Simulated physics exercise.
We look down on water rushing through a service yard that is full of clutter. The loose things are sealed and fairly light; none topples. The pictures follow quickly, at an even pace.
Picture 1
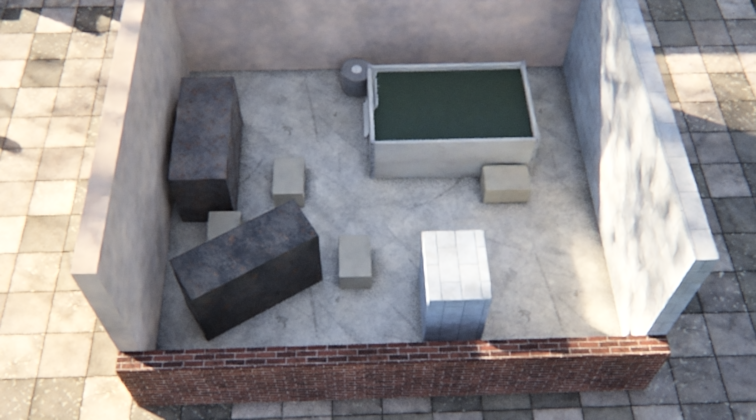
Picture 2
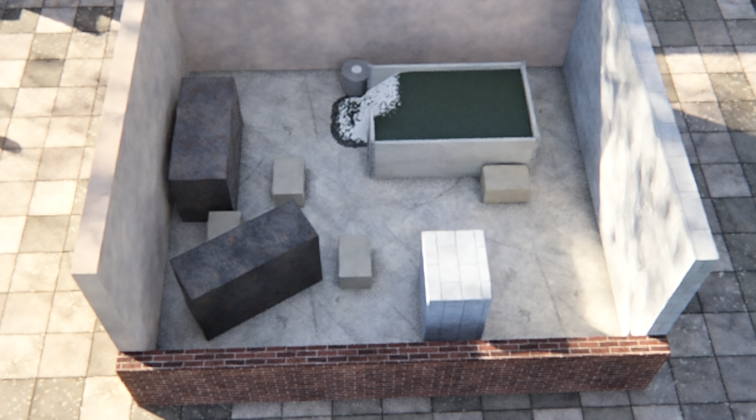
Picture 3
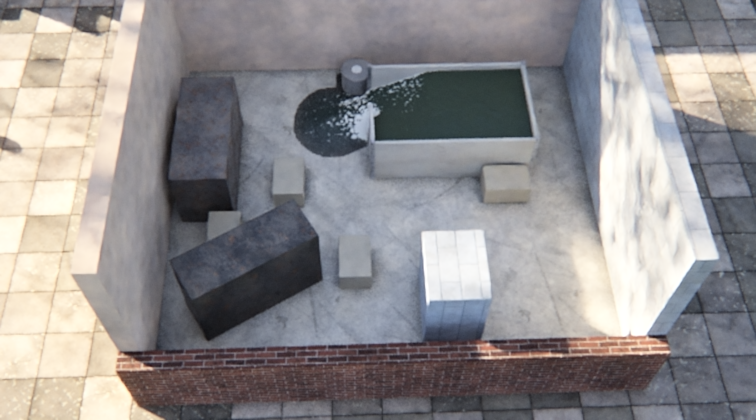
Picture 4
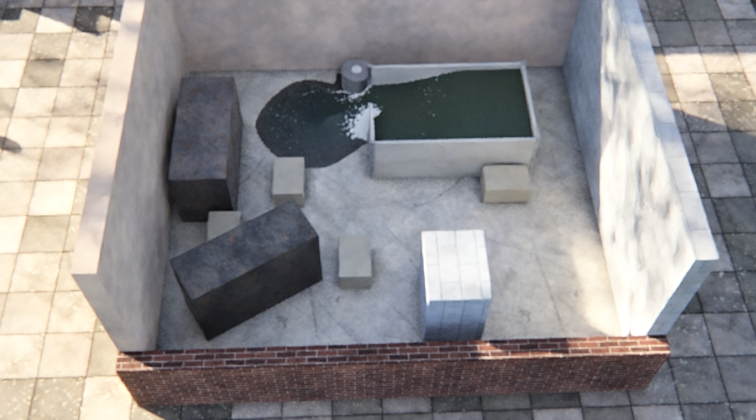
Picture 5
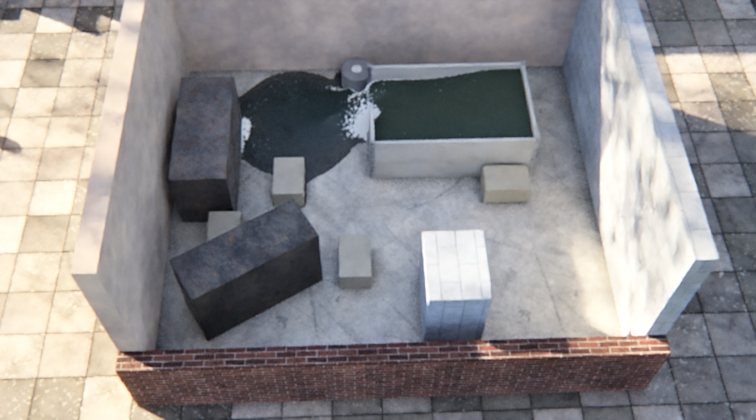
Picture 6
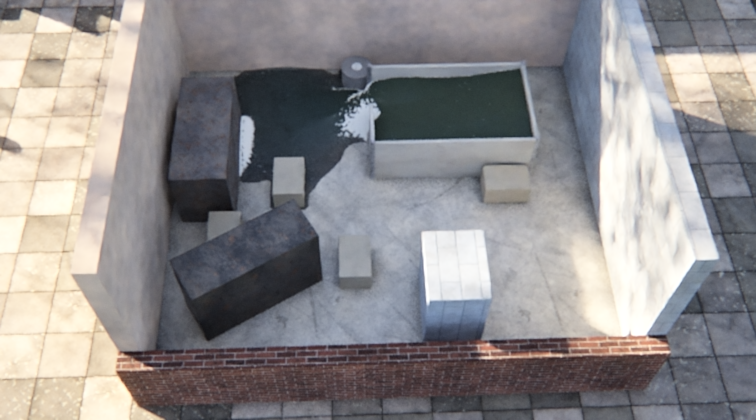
In a walled yard cluttered with blocks and boxes, dark green water poured from the left end of a big tub, foaming white, and spread leftward across the floor to a dark box.
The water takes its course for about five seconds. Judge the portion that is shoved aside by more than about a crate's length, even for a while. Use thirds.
It is from one to two thirds.
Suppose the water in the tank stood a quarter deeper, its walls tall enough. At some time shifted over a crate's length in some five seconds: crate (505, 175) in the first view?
Verdict: No.
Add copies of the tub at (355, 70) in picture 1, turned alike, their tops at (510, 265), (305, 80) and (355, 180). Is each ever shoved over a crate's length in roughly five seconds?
In that order: Under that, pushed that far, no.
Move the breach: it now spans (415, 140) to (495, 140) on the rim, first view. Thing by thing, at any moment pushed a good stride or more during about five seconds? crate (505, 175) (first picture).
My call: Shifted that much.
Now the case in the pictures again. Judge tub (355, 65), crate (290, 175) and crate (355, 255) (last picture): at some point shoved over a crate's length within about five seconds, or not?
One after the other: Moved that far, shifted that much, no.
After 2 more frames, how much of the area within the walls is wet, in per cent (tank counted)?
About 25 per cent.
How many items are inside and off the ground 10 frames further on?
I count 0.
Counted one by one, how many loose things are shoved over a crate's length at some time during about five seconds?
The number is 3.
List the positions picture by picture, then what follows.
A tub at (357, 69) rests on the ground; a crate at (507, 177), on the bottom; 0 of 5 have shifted, in the first picture.
A tub at (357, 69) rests on the ground; a crate at (507, 177) rests on the ground; 0 of 5 have shifted, in the second picture.
A tub at (357, 69) rests on the ground; a crate at (507, 177) rests on the ground; 0 of 5 have shifted, in the third picture.
A tub at (357, 69) rests on the ground; a crate at (507, 177) rests on the ground; 0 of 5 have shifted, in the fourth picture.
A tub at (357, 69) rests on the ground; a crate at (507, 177) rests on the ground; 0 of 5 have shifted, in the fifth picture.
A tub at (357, 67), on the bottom, close to its start; a crate at (507, 177) rests on the ground; 1 of 5 have shifted, in the sixth picture.
A moment on, 0 of 5 are well off their spots; 0 afloat.
Next, 0 of 5 are well off their spots; 0 afloat.
Later, 1 of 5 are well off their spots; 1 afloat.
In the end, 3 of 5 are well off their spots, and 3 have been at some point; 1 afloat.
